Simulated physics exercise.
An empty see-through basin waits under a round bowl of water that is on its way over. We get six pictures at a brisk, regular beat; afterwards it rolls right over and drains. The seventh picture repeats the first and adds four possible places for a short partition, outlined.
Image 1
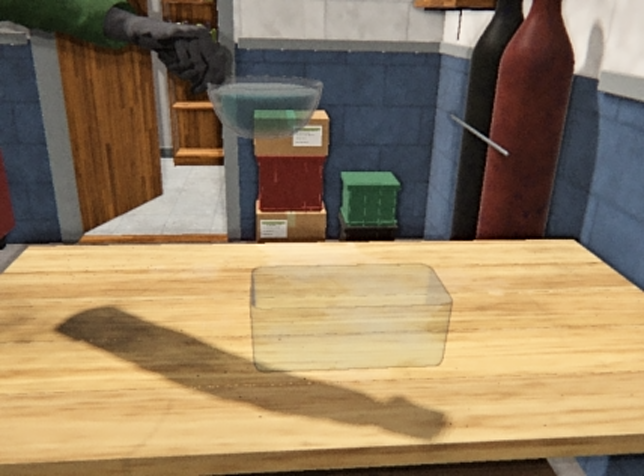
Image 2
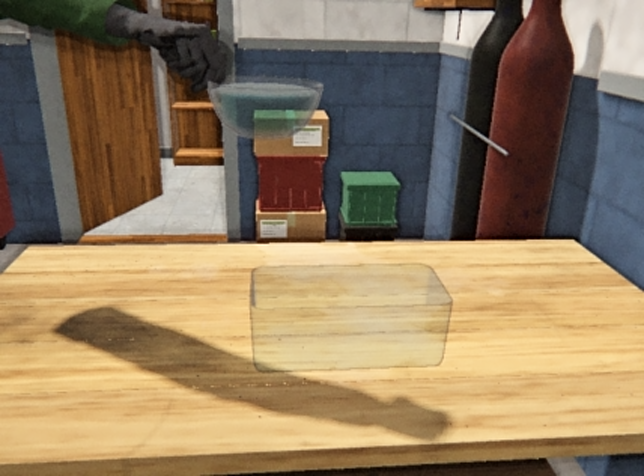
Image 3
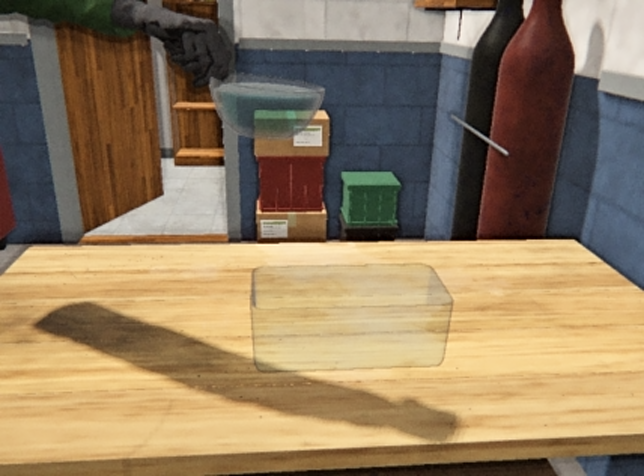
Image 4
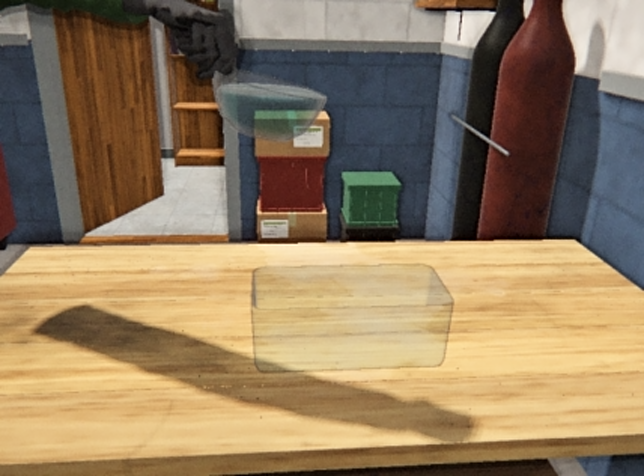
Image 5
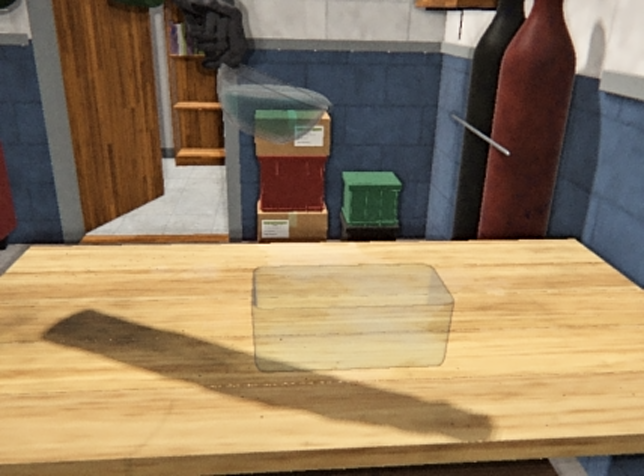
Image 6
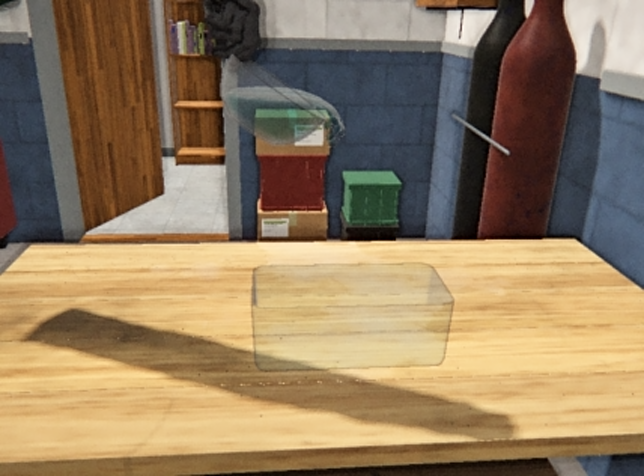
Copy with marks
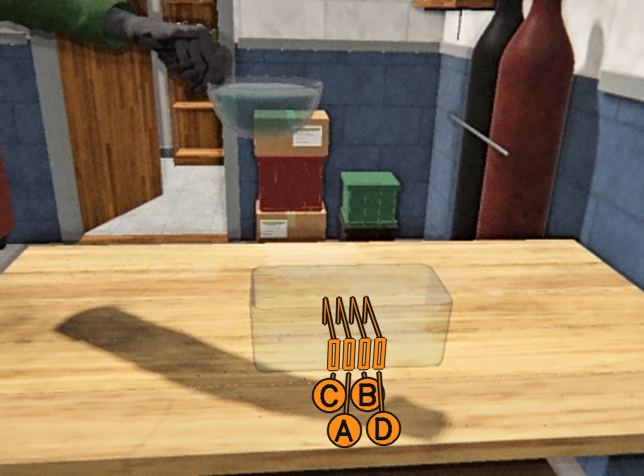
A gloved hand gradually tips a clear round bowl beyond an empty see-through basin.
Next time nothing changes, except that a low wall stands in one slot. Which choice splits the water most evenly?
Go for D.
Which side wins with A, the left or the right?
The right one.
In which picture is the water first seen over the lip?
Picture 5.
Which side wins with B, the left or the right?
The right side.
On the marked copy, A at (348, 373); B at (363, 373); C at (333, 374); D at (378, 372).
If A is chosen, about 21 % ends left of the wall and 76 % right of it; 3 % is lost outside.
If B is chosen, about 31 % ends left of the wall and 66 % right of it.
If C is chosen, about 12 % ends left of the wall and 85 % right of it.
If D is chosen, about 52 % ends left of the wall and 44 % right of it; 4 % is lost outside.
